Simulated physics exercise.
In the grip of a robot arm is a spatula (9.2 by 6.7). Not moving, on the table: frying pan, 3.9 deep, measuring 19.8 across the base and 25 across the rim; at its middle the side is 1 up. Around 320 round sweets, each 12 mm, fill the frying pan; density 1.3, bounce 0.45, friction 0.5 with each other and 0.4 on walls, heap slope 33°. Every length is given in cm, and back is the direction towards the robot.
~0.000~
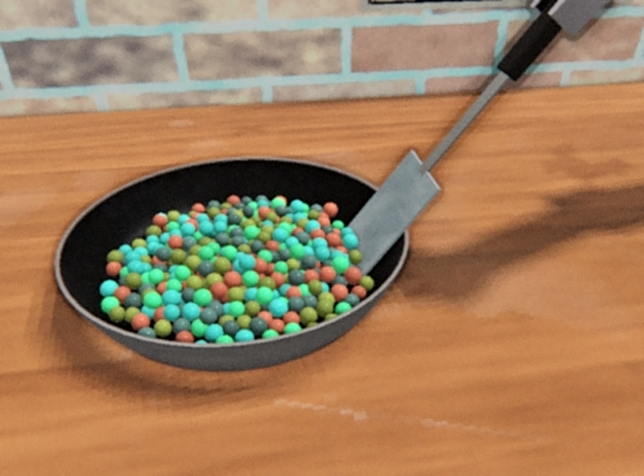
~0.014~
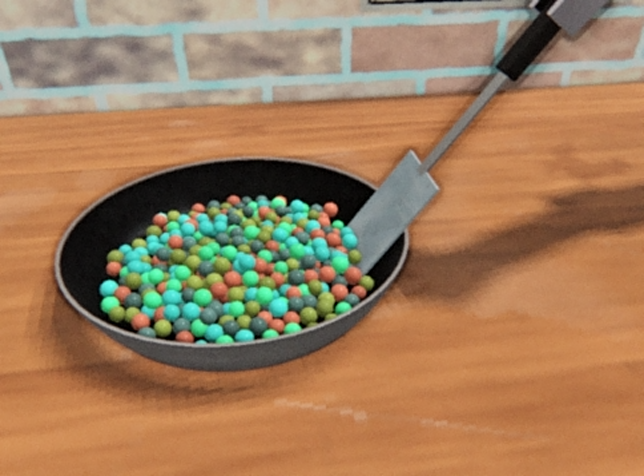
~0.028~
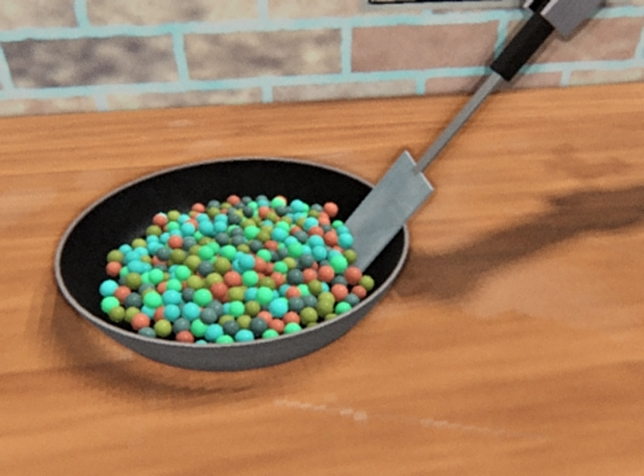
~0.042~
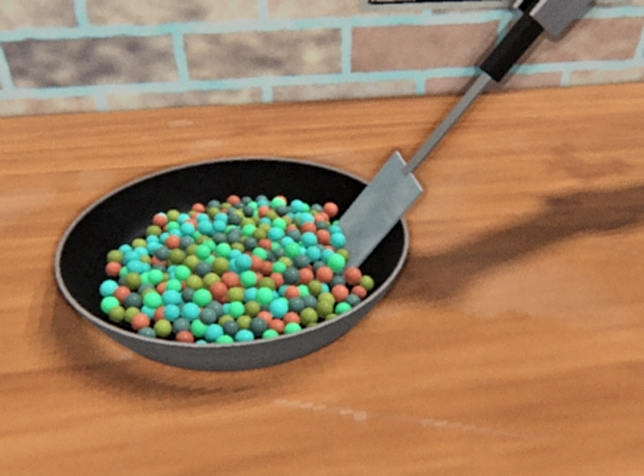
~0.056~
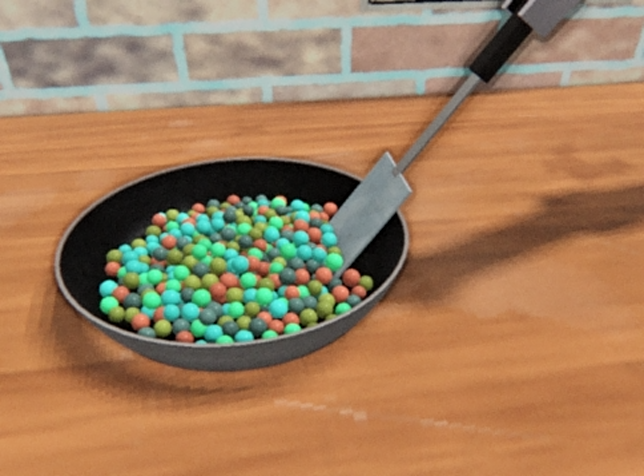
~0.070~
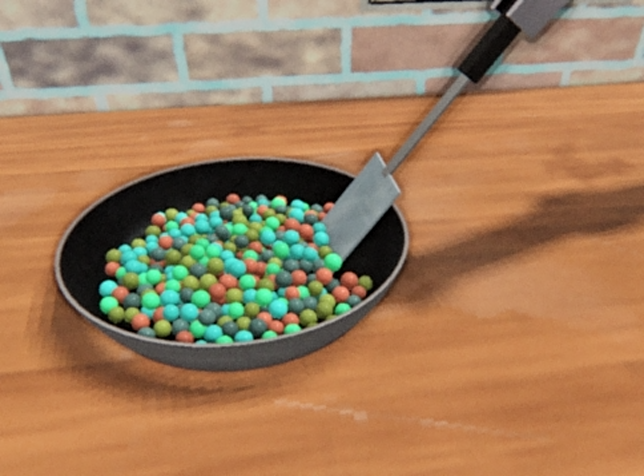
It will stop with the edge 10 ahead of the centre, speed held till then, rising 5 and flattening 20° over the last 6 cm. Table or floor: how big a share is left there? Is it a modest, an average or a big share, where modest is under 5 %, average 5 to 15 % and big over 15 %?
Average.
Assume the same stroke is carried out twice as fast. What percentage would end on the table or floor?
It would be near 20 per cent.
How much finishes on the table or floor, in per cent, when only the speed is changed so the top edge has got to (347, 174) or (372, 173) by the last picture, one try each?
About 20 and 15 percent.
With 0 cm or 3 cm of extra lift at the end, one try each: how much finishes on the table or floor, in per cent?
I'd put it near 0 in a hundred, then near 10 in a hundred.
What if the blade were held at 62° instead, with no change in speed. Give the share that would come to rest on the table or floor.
10 %.
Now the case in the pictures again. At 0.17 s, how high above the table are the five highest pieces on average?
About 4 cm.
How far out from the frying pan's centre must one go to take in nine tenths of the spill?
The distance is roughly 45 cm.
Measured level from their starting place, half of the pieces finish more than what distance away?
Some 3 cm.
By 0.17 s, sloping 53°, highest piece 4 above the table; 317 in the frying pan.
By 0.28 s, sloping 47°, highest piece 5 above the table; 317 in the frying pan.
By 0.53 s, sloping 33°, highest piece 4 above the table; 286 in the frying pan, 31 on the table or floor.
By 1.58 s, sloping 33°, highest piece 4 above the table; 286 in the frying pan, 31 on the table or floor.
Final count, 286 in the frying pan, 31 on the table or floor. That is 10 % on the table or floor.
